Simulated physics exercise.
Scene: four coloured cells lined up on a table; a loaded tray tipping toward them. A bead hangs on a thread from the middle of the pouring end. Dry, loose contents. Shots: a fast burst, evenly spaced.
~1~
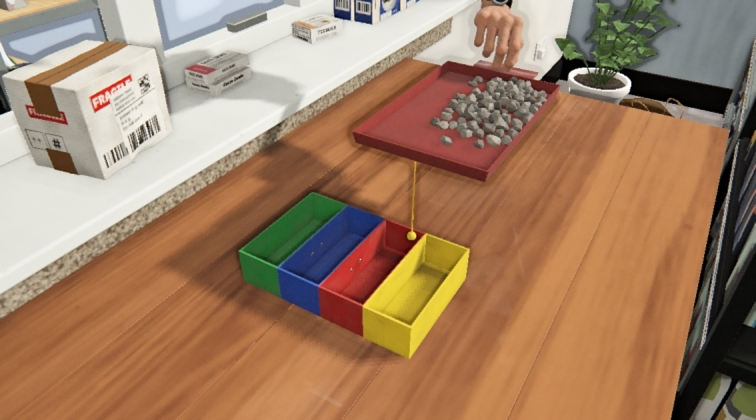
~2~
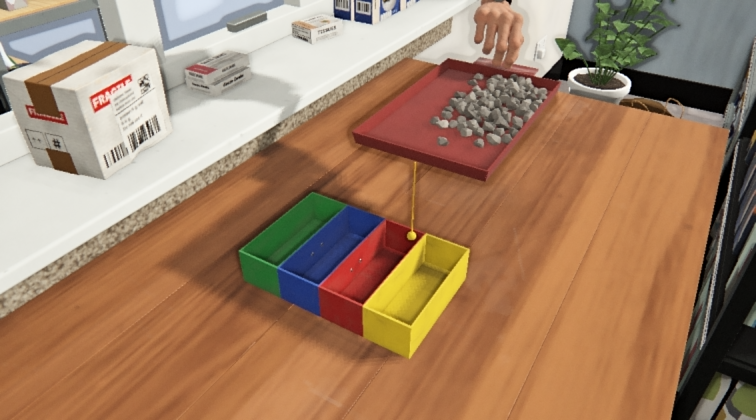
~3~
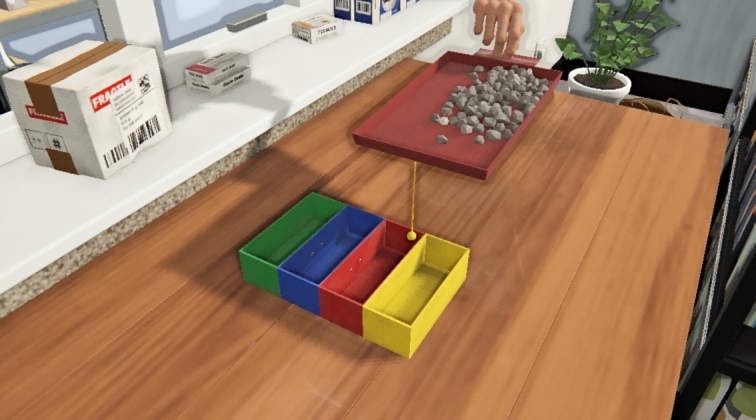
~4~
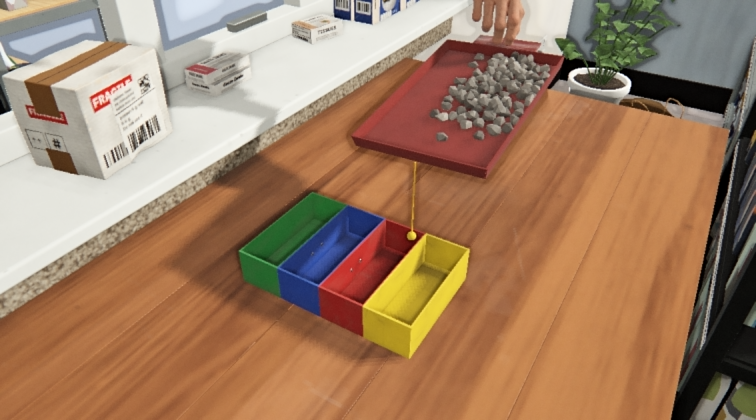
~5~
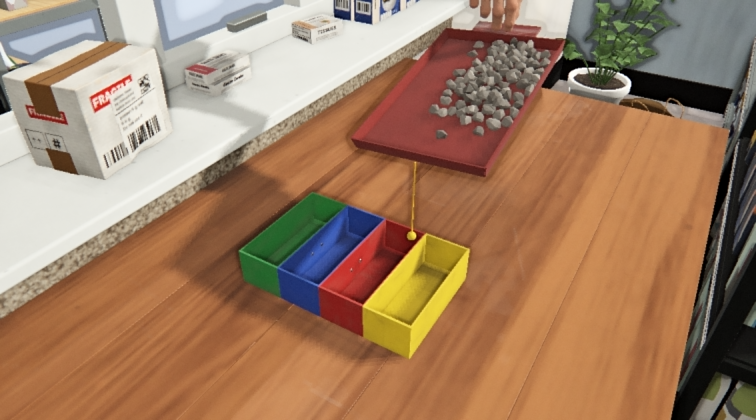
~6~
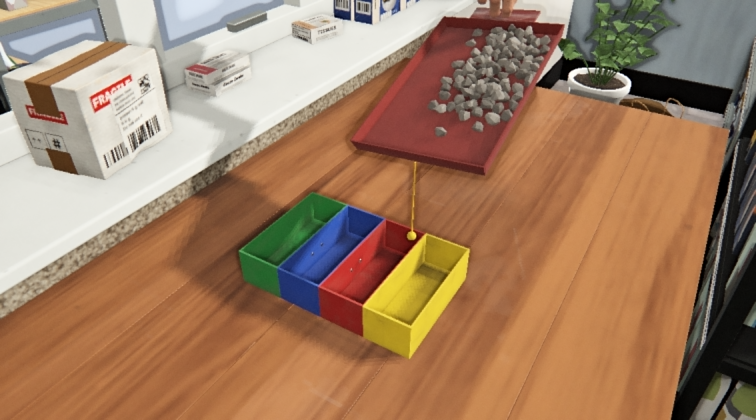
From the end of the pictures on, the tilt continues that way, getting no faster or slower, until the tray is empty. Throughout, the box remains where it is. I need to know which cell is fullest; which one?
That is the blue cell.
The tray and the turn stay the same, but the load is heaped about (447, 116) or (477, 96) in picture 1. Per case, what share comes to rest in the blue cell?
It would be roughly 60 per cent for the first and roughly 60 per cent for the second.
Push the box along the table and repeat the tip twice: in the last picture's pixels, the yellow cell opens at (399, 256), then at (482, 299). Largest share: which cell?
It would be red the first time and the cell in green the second time.
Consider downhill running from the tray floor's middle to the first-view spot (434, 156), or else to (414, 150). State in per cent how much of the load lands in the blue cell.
Roughly 10 percent, then 40 percent.
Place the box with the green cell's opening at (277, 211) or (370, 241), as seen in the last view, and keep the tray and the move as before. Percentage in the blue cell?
You'd get near 20 per cent and afterwards near 20 per cent.
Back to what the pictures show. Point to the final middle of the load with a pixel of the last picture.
Around (344, 274).
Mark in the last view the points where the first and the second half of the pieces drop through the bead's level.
The first part passes (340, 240); everything after passes (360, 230).
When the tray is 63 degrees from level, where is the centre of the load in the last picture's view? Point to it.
Mark it at roughly (383, 139) in the final frame.
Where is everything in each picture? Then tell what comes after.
Corners of the pouring end at (356, 131) and (486, 169), level; middle of the load at (498, 106), bits of gravel; bead on its thread at (411, 236); green cell at (260, 271); blue cell at (299, 289); red cell at (341, 308); yellow cell at (387, 329), in the first frame.
Corners of the pouring end at (356, 131) and (486, 169), level; middle of the load at (498, 104), in the second frame.
Corners of the pouring end at (355, 133) and (486, 168), tipped barely, lowest at the left corner; middle of the load at (498, 98), in the third frame.
Corners of the pouring end at (354, 135) and (485, 167), tipped a little, lowest at the left corner; middle of the load at (498, 88), in the fourth frame.
Corners of the pouring end at (354, 137) and (484, 166), tipped a little, lowest at the left corner; middle of the load at (498, 79), in the fifth frame.
Corners of the pouring end at (354, 139) and (483, 165), tipped clearly, lowest at the left corner; middle of the load at (497, 70); green cell at (260, 271); blue cell at (299, 289); red cell at (341, 308); yellow cell at (387, 329), in the sixth frame.
Soon after the last picture, tray tipped steeply; most on the tray; a stray few in the blue cell; about a quarter falling or outside the box.
A little later, tray tipped past a quarter turn; about a quarter on the tray; about half in the blue cell; about a quarter in the red cell; a small part in the yellow cell; a stray few in the green cell; a small part falling or outside the box.
Later still, tray tipped past a quarter turn; about half in the blue cell; about a third in the red cell; a small part in the yellow cell; a stray few in the green cell; a stray few falling or outside the box.
At rest, tray tipped past a quarter turn; about half in the blue cell; about a third in the red cell; a small part in the yellow cell; a stray few in the green cell; a stray few outside the box.
